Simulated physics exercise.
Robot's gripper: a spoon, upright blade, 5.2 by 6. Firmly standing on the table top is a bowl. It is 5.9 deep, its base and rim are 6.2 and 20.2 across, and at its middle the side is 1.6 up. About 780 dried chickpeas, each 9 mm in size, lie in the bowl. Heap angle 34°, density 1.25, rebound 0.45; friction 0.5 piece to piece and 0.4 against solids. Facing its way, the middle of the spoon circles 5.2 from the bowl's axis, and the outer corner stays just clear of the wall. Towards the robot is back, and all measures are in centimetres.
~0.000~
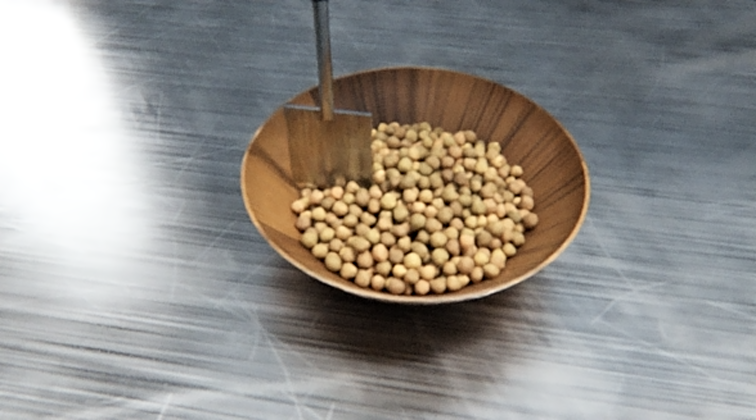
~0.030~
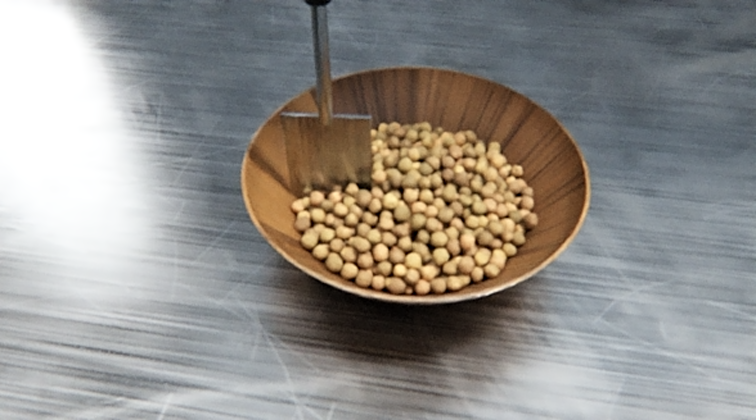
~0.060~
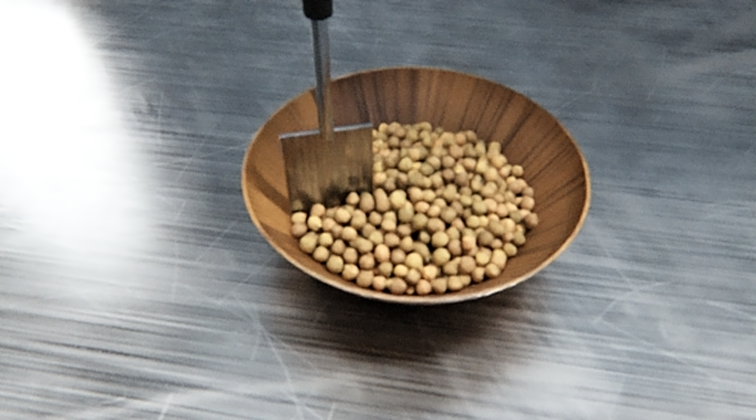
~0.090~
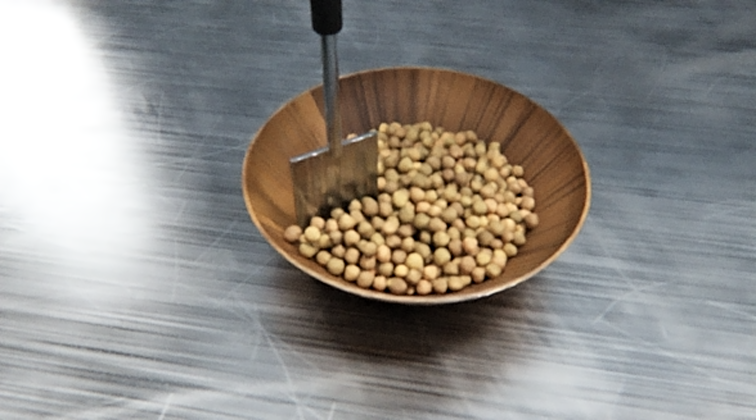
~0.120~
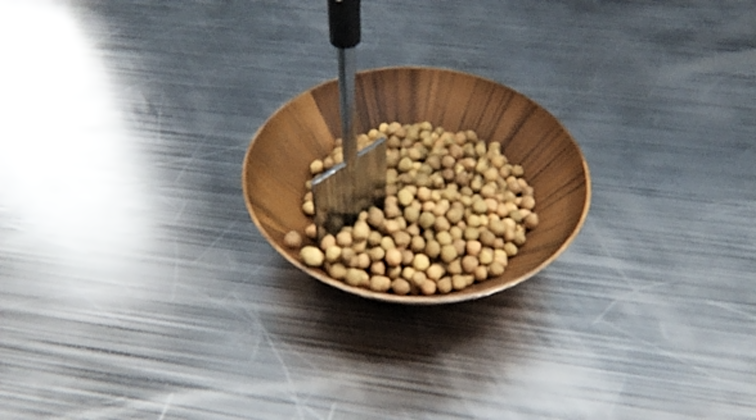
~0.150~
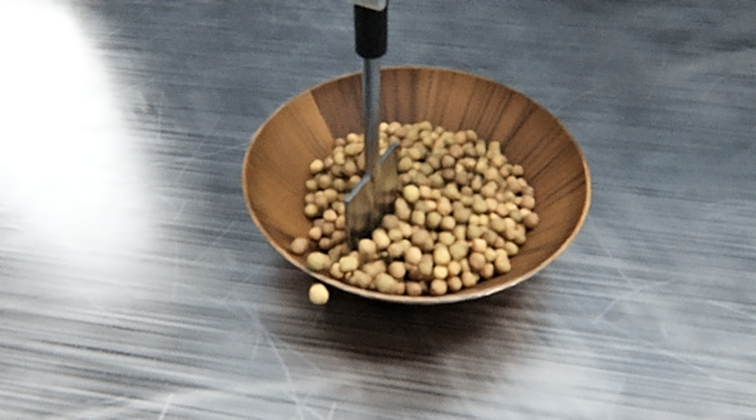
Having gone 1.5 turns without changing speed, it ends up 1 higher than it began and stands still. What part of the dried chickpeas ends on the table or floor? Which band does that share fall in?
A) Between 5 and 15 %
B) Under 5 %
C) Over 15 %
A.
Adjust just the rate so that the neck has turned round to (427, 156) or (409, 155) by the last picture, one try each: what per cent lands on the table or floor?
Some 15 and 15 %.
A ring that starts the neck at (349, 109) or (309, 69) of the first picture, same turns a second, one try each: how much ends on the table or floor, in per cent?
Near 10 and 0 in a hundred, one try each.
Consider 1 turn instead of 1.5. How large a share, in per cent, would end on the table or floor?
Then some 5 per cent.
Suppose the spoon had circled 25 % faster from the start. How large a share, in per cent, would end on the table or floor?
That would be some 15 percent.
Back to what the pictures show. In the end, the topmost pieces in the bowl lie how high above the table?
Some 5.5 cm.
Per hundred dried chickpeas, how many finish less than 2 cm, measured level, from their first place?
Roughly 65 percent of the load.
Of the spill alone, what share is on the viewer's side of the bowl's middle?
Around 30 %.
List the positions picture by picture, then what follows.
The first frame shows the spoon neck at (326, 88), 0° round; upper third of the load around (418, 193), from x 300 to 530, top at y 130; 780 in the bowl.
The second frame shows the spoon neck at (324, 93), 6° round; upper third of the load around (418, 194), from x 300 to 530, top at y 130.
The third frame shows the spoon neck at (325, 108), 22° round; upper third of the load around (417, 197), from x 300 to 530, top at y 130.
The fourth frame shows the spoon neck at (333, 123), 38° round; upper third of the load around (418, 197), from x 290 to 530, top at y 130.
The fifth frame shows the spoon neck at (349, 137), 54° round; upper third of the load around (420, 199), from x 295 to 530, top at y 130.
The sixth frame shows the spoon neck at (372, 148), 70° round; upper third of the load around (425, 201), from x 300 to 530, top at y 130; 779 in the bowl, 1 in flight or on the tool.
After 0.49 s, 254° round, highest piece 8 above the table; 742 in the bowl, 27 on the table or floor, 11 in flight or on the tool.
After 0.83 s, 77° round, highest piece 7 above the table; 713 in the bowl, 63 on the table or floor, 4 in flight or on the tool.
After 1.20 s, 180° round, highest piece 5 above the table; 712 in the bowl, 68 on the table or floor.
After 1.90 s, 180° round, highest piece 5 above the table; 712 in the bowl, 68 on the table or floor.
In the end, 712 in the bowl, 68 on the table or floor. That is 9 % on the table or floor.
